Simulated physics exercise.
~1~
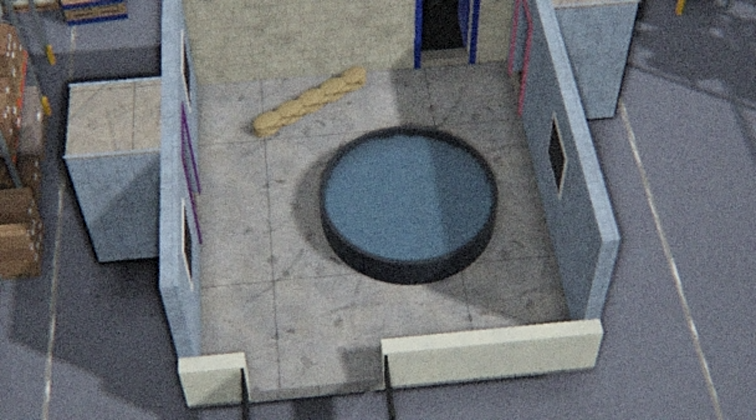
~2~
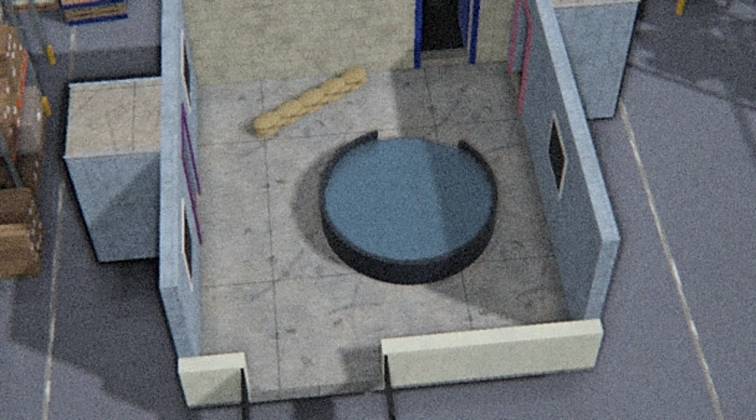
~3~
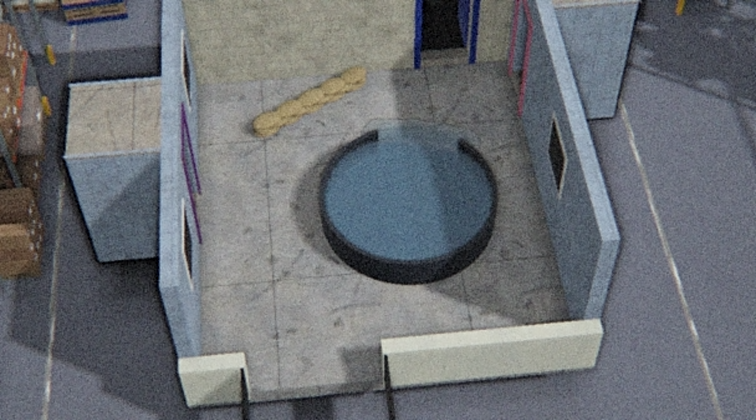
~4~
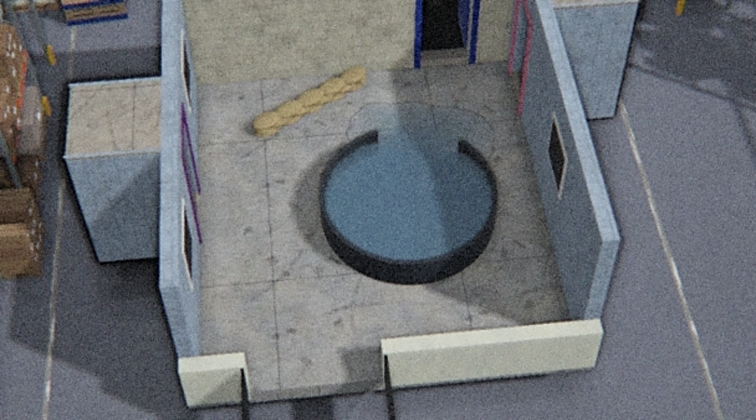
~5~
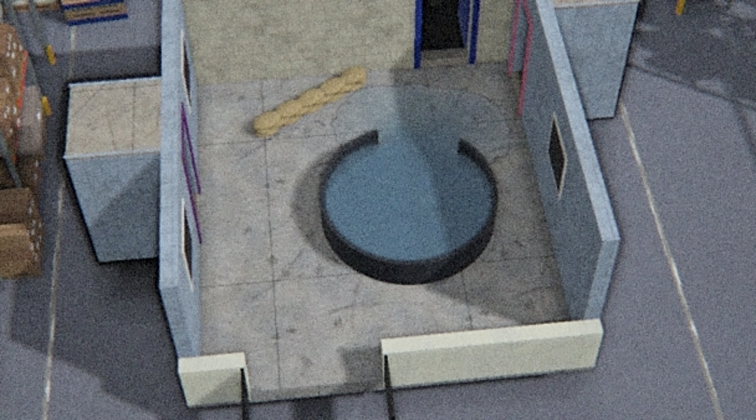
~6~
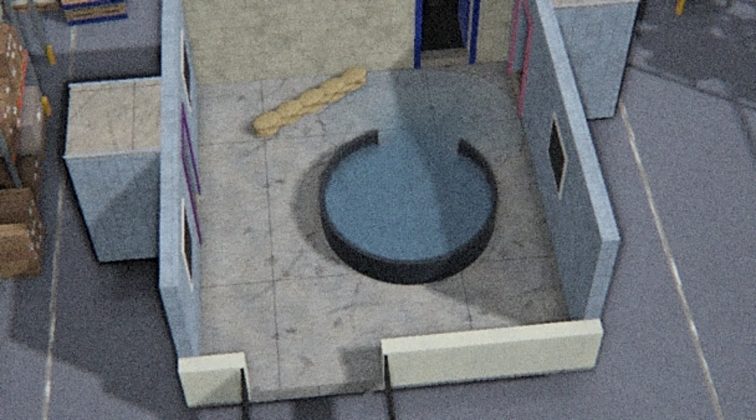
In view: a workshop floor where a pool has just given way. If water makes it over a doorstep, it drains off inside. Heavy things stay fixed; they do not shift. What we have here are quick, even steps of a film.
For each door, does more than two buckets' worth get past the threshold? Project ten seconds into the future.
My prediction: Purple door: Two buckets at most, blue door: Over two buckets, pink door: Over two buckets.
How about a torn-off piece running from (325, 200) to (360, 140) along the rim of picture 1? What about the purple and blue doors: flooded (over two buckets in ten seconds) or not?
Per door - purple: Exceeds, blue: Does not exceed.
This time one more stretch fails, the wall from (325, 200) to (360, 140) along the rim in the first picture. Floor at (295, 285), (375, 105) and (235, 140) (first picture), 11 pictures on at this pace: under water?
Taken one by one: Unaffected, then sodden, then sodden.
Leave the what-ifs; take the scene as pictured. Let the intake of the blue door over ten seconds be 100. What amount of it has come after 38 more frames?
Around 100 percent.
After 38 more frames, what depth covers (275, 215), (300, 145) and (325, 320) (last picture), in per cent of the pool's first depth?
In that order: 6, 10 and 0 per cent.
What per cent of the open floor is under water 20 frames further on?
Around 40 in a hundred.
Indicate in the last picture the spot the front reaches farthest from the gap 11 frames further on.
Close to (258, 83), I think.
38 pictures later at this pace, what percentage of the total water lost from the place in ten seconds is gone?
My figure is about 75 in a hundred.
A moment on, water covers 20 % of the floor; the purple door not reached, the blue door under two buckets in, the pink door wet at the sill, nothing in.
Next, water covers 25 % of the floor; the purple door not reached, the blue door over two buckets in, the pink door under two buckets in.
Then, water covers 40 % of the floor; the purple door not reached, the blue door far over two buckets in, the pink door far over two buckets in.
Later, water covers 70 % of the floor; the purple door wet at the sill, nothing in, the blue door far over two buckets in, the pink door far over two buckets in.
In the end, water covers 95 % of the floor; the purple door wet at the sill, nothing in, the blue door far over two buckets in, the pink door far over two buckets in.
